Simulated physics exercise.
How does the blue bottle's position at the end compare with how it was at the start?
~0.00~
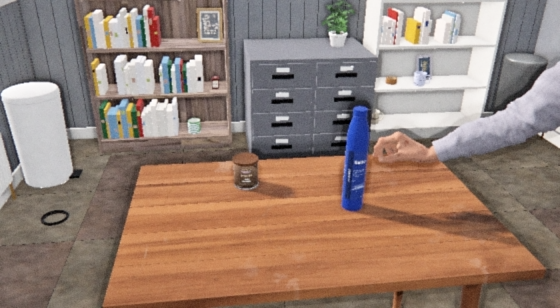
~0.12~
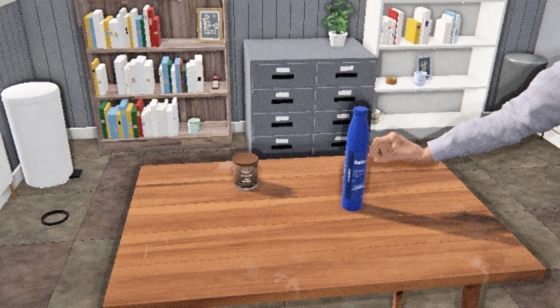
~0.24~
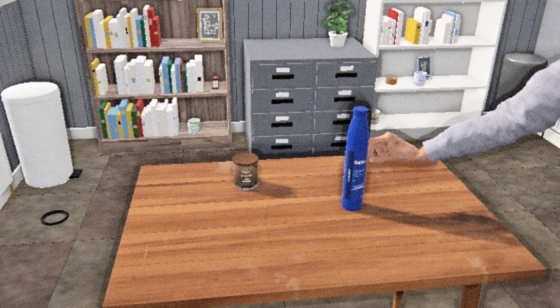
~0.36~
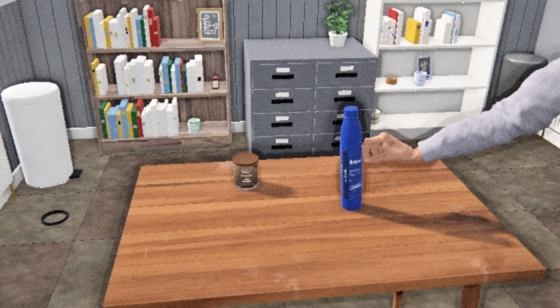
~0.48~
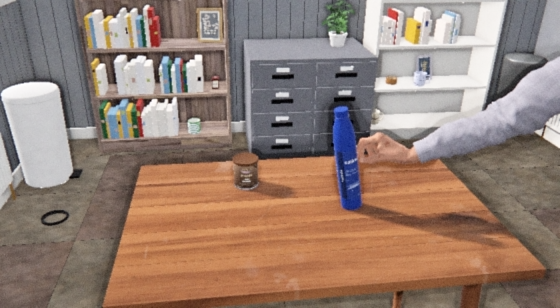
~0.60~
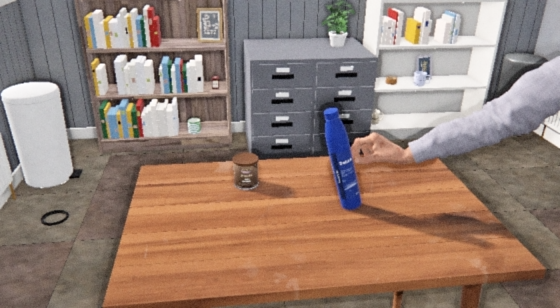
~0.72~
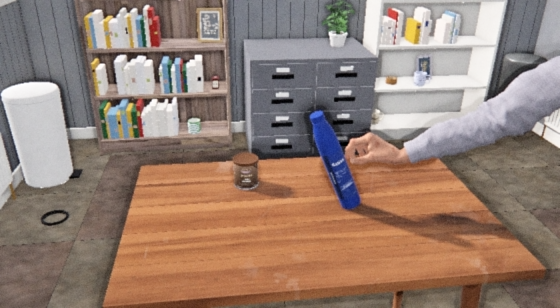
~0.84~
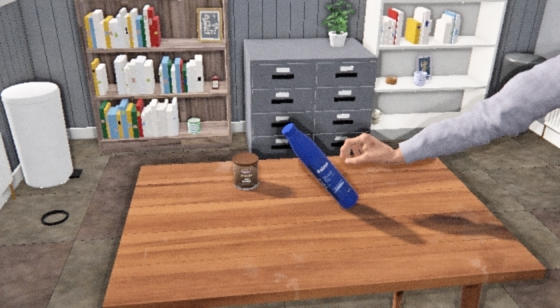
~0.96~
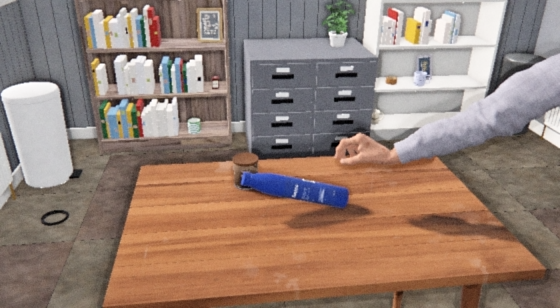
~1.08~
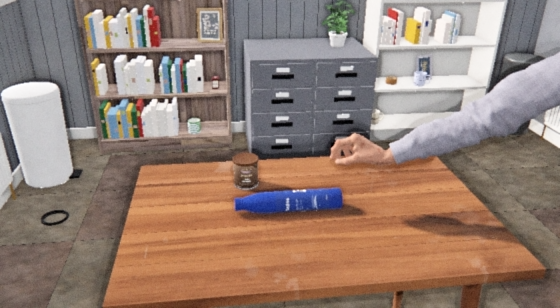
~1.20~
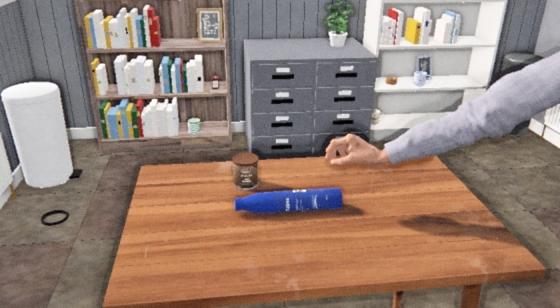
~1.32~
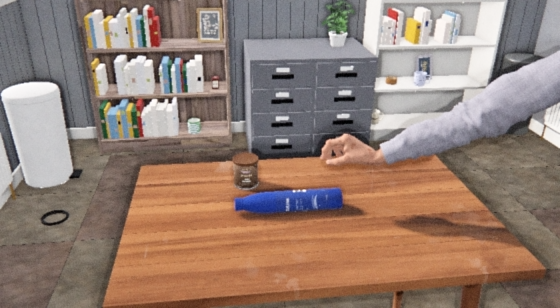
At the start the blue bottle stands upright on the table, and at the end it is lying on its side.
